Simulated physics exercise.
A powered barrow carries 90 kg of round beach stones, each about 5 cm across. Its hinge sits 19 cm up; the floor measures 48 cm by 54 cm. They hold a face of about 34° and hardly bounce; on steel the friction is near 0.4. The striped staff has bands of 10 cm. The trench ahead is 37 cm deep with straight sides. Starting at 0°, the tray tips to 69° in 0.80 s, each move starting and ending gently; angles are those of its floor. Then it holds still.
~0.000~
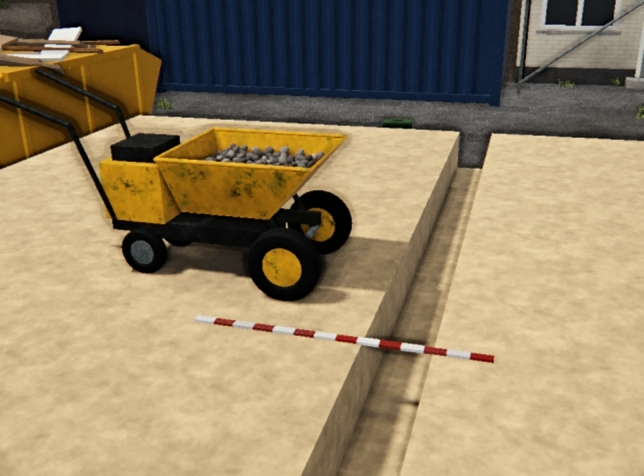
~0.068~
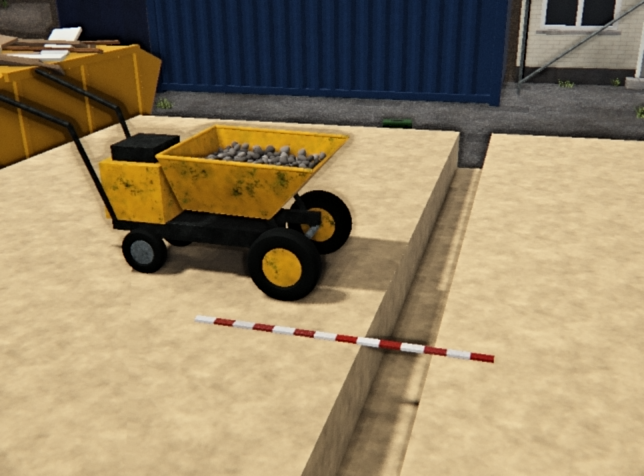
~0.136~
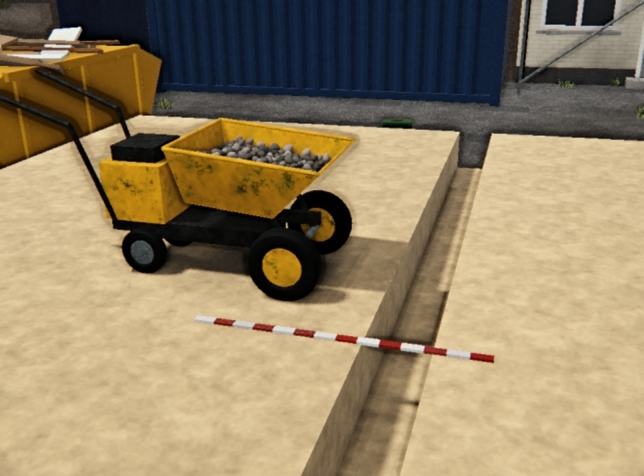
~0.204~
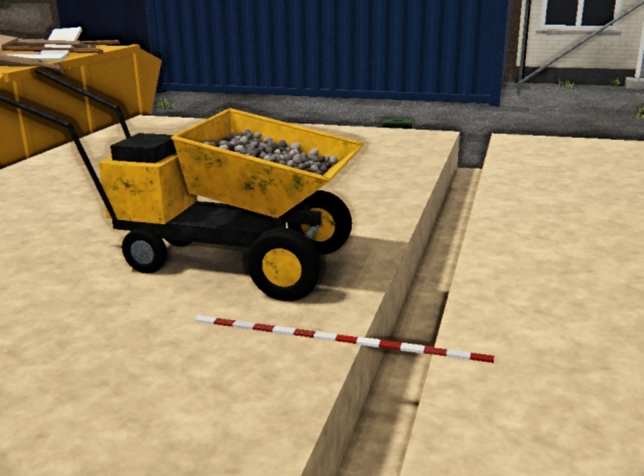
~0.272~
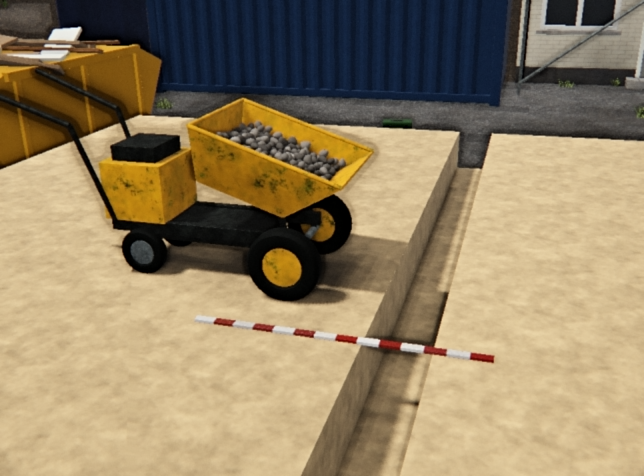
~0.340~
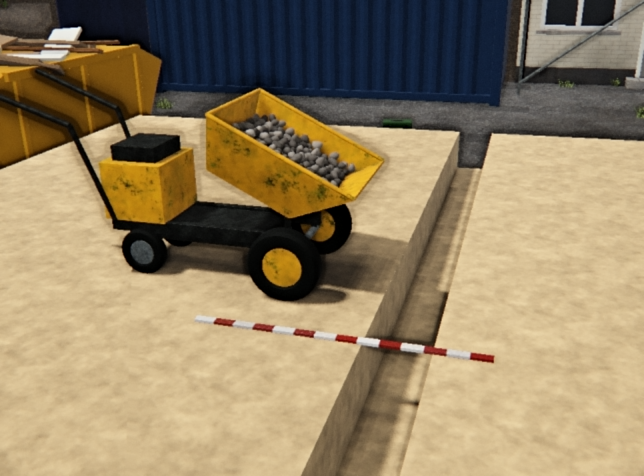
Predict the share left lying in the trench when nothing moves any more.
Roughly 53 per cent ends in the trench.
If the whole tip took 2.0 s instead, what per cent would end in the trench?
In that case some 80 per cent.
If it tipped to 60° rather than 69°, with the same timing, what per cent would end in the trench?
It would be near 65 per cent.
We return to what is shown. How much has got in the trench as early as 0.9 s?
About 25 per cent by then.
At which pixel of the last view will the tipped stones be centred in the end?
Near (442, 334).
After 0.6 s the floor is at 58°; 100 % in the tray; the foremost stones are at (371, 225).
After 0.9 s the floor is at 69°; 69 % in the tray, 25 % in the trench, 6 % past the trench; the foremost stones are at (467, 293).
After 1.2 s the floor is at 69°; 14 % in the tray, 40 % in the trench, 46 % past the trench; the foremost stones are at (596, 302).
After 3.2 s the floor is at 69°; 0 % in the tray, 53 % in the trench, 47 % past the trench; the foremost stones are past the picture's edge.
